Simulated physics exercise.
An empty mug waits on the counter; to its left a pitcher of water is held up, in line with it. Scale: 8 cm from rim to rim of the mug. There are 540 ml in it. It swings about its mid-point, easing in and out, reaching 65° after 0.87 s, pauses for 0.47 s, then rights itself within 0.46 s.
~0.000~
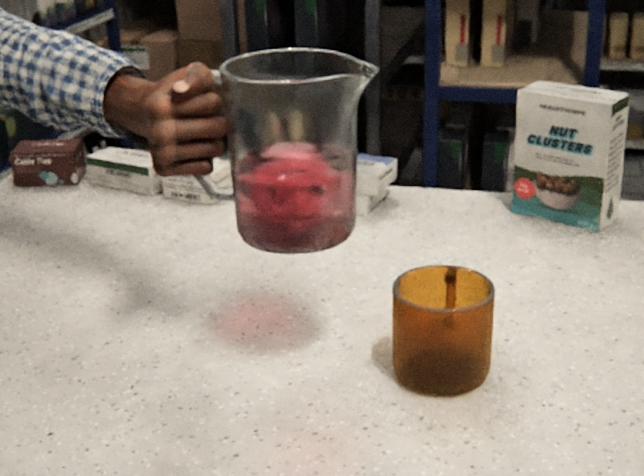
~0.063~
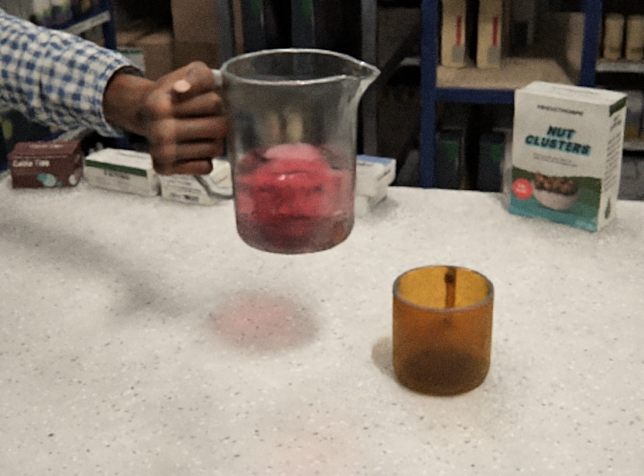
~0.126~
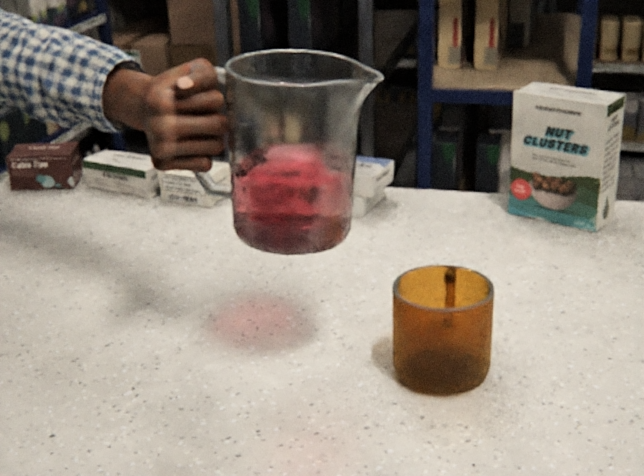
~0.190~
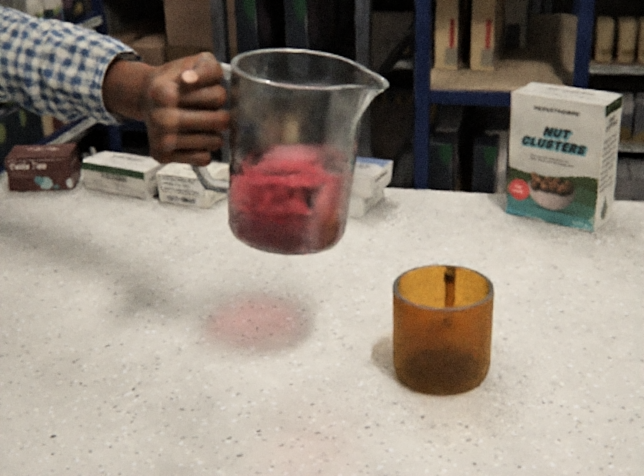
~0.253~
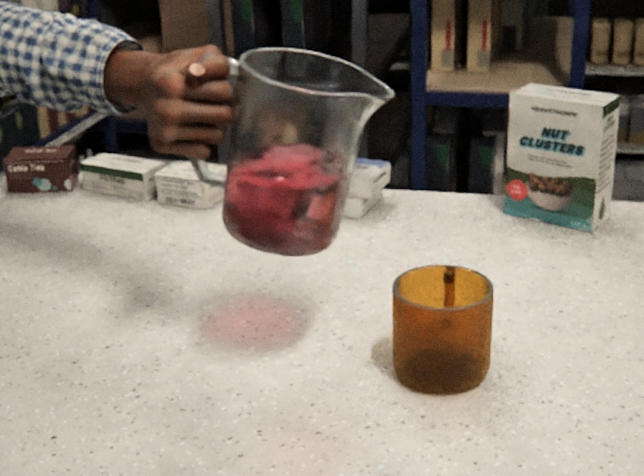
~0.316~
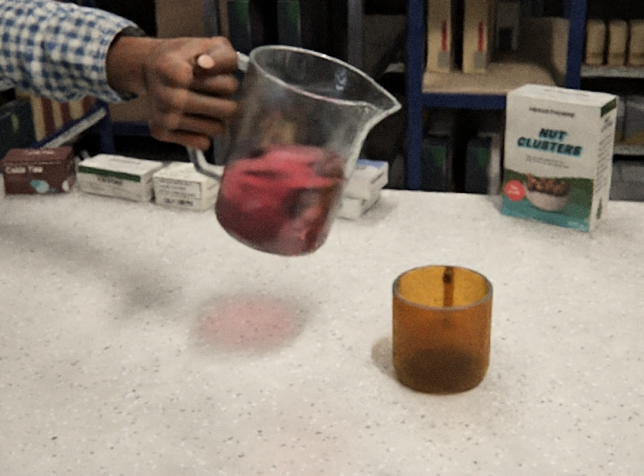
Glass pitcher of pinkish-red liquid, held up by a hand in a checked sleeve, tilting slightly rightward beside an amber mug.
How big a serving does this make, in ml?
Close to 130 ml.
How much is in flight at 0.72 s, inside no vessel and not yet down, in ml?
About 0 ml.
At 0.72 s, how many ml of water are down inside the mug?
Close to 0 ml.
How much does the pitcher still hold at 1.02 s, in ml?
Some 470 ml.
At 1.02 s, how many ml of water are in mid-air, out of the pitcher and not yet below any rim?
About 35 ml.
After 0.72 s the tilt is 60° and the mug has 0 ml, the pitcher 540 ml, and 0 ml is on the counter.
After 1.02 s the tilt is 65° and the mug has 30 ml, the pitcher 475 ml, and 0 ml is on the counter.
After 1.33 s the tilt is 65° and the mug has 100 ml, the pitcher 420 ml, and 0 ml is on the counter.
After 1.66 s the tilt is 13° and the mug has 130 ml, the pitcher 400 ml, and 0 ml is on the counter.
In the end the mug has 135 ml, the pitcher 400 ml, and 5 ml is on the counter.
